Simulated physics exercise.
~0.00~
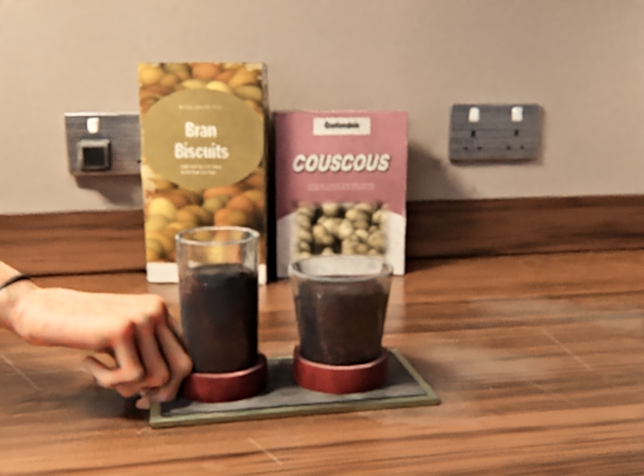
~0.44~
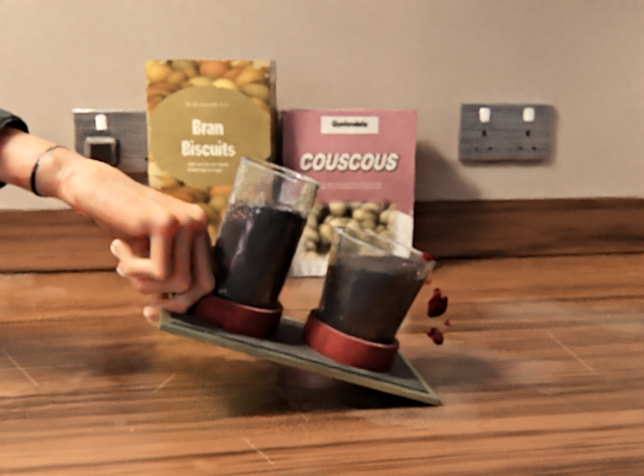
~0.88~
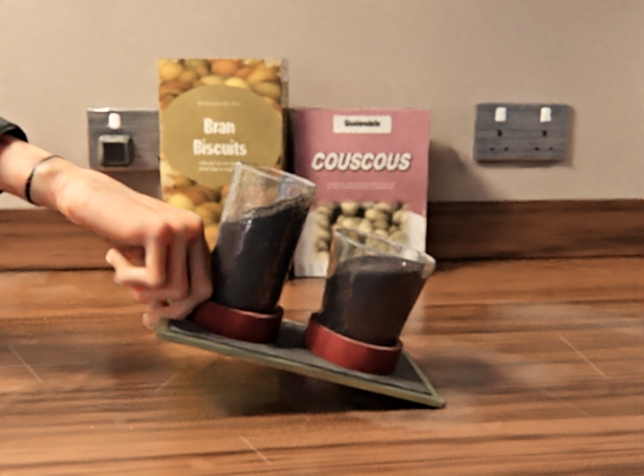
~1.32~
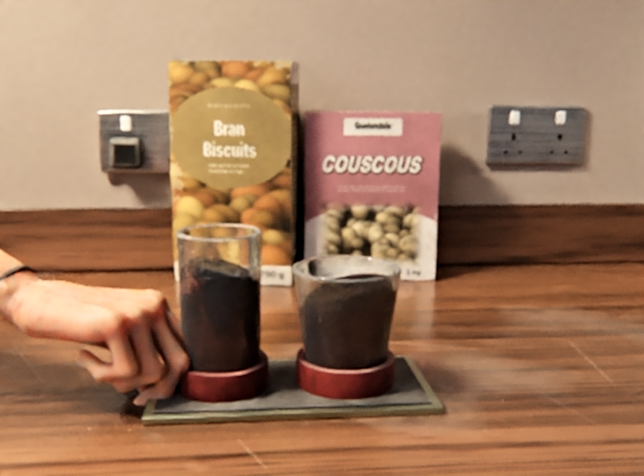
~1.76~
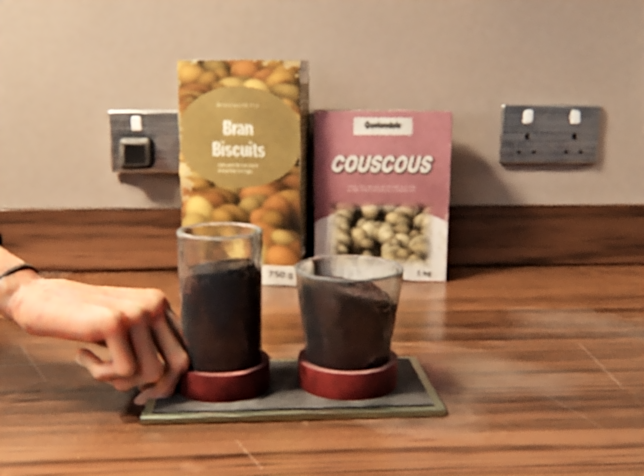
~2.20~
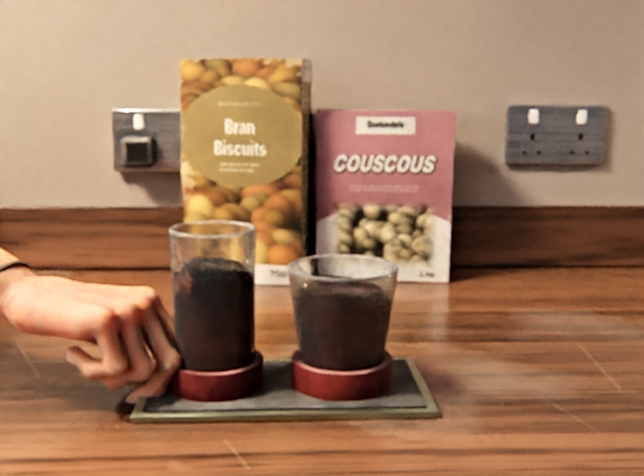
A hand raises the left end of a tray holding a tall glass and a tumbler of dark liquid, and drops of dark red spill from the tumbler on the right; the hand then lowers the tray, leaving both glasses upright in their red holders.
